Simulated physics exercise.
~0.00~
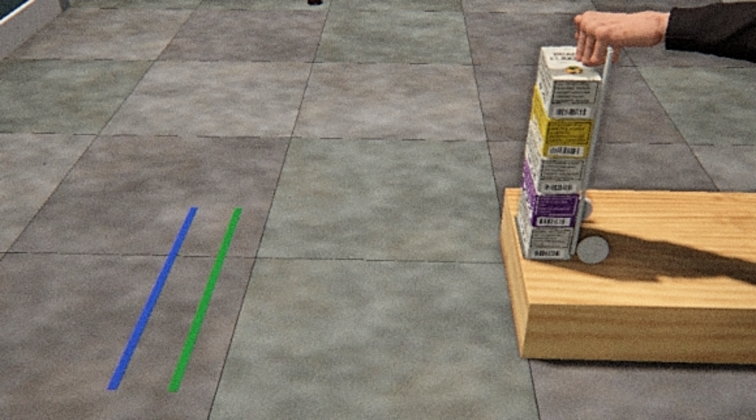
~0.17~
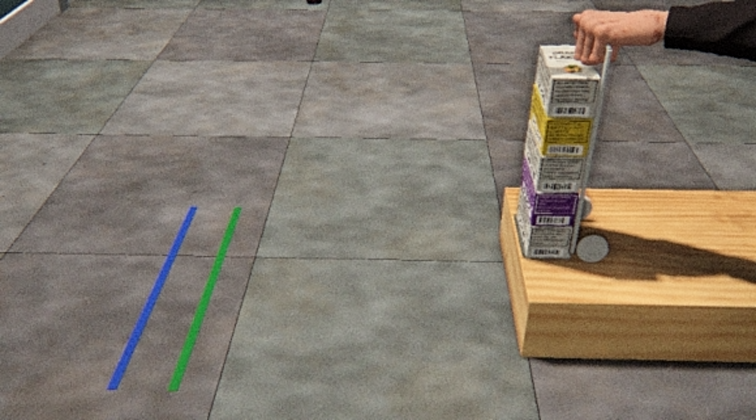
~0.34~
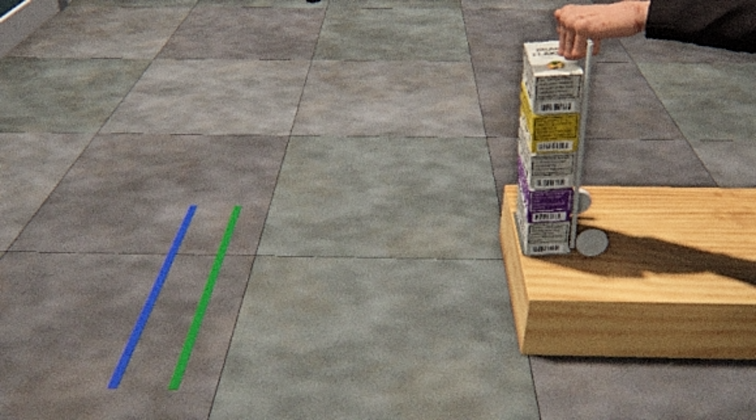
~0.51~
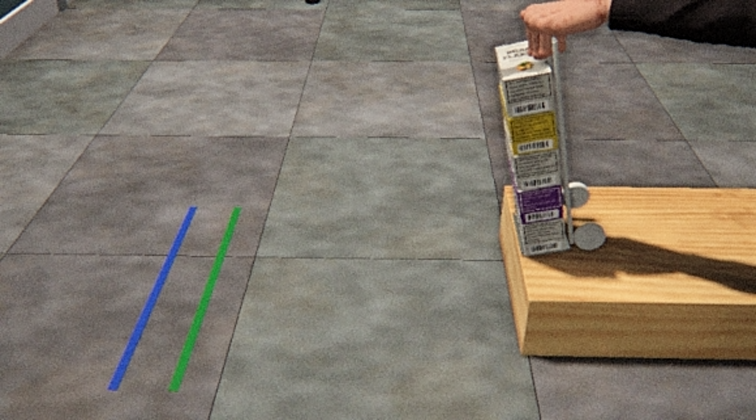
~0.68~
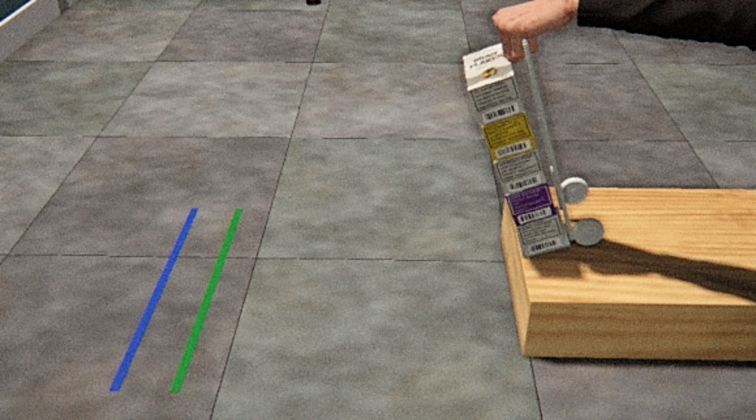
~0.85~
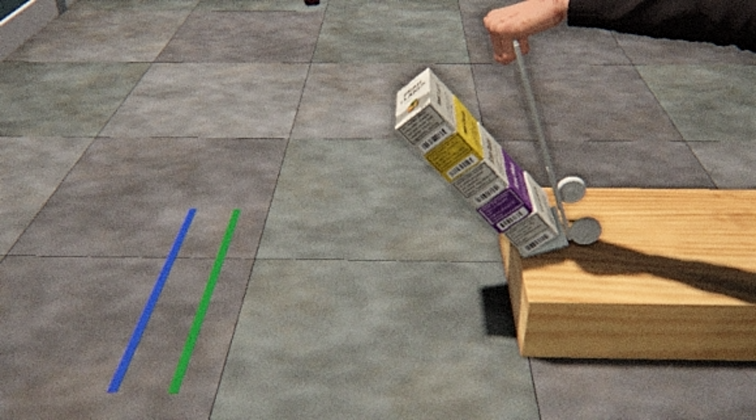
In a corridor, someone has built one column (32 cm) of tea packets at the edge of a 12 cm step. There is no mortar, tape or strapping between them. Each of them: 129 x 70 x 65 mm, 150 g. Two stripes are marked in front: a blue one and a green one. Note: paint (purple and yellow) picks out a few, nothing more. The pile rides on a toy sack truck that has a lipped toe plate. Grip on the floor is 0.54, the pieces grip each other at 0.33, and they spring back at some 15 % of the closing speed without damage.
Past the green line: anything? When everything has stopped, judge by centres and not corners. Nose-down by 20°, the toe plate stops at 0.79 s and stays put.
Not crossed.
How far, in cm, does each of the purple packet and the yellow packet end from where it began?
Net displacement (cm): Purple = 26; yellow = 46.
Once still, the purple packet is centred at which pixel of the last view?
About pixel (441, 276).
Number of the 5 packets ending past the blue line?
The total is 0.
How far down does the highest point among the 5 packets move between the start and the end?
About 38 cm.
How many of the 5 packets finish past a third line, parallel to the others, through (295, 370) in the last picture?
0 of them.
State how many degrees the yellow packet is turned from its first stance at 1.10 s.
Some 90°.
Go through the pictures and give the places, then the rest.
In the first frame (we follow the side turned to the camera), truck frame (602, 97) 0° forward; green line, near end, (181, 366); blue line, near end, (122, 365); yellow packet (568, 140); purple packet (556, 212); no piece has moved.
Truck frame (601, 96) 0° forward; yellow packet (567, 139), in the second frame.
Truck frame (586, 90) 4° forward; yellow packet (555, 135) tipped 4°; purple packet (550, 207) tipped 4°; 5 stirred so far, in the third frame.
Truck frame (559, 88) 12° forward; yellow packet (534, 135) tipped 12°; purple packet (541, 206) tipped 12°; steepest lean 12°, the packet at (529, 96); 5 stirred so far, in the fourth frame.
Truck frame (536, 88) 18° forward; yellow packet (509, 139) tipped 21°; purple packet (531, 206) tipped 21°; steepest lean 21°, the packet at (497, 101); 5 stirred so far, in the fifth frame.
Truck frame (529, 89) 20° forward; green line, near end, (181, 368); blue line, near end, (122, 367); yellow packet (454, 158) tipped 42°, 37 mm lower; purple packet (505, 212) tipped 42°; 5 stirred so far, in the sixth frame.
Around 0.91 s, none of the 5 packets past the green line, 5 disturbed; purple packet tipped 54°, 22 mm lower; yellow packet tipped 54°, 8 cm lower.
Around 0.98 s, none of the 5 packets past the green line, 5 disturbed; purple packet tipped 71°, 8 cm lower; yellow packet tipped 70°, 17 cm lower.
Around 1.10 s, none of the 5 packets past the green line, 5 disturbed; purple packet on its side; yellow packet on its side.
Finally (1.8 s), none of the 5 packets past the green line, 5 disturbed; yellow packet on its side; purple packet on its side. The farthest middle lies 20 cm short of that line. Seen by the last camera, middles, yellow packet near (351, 274), purple packet near (441, 276).
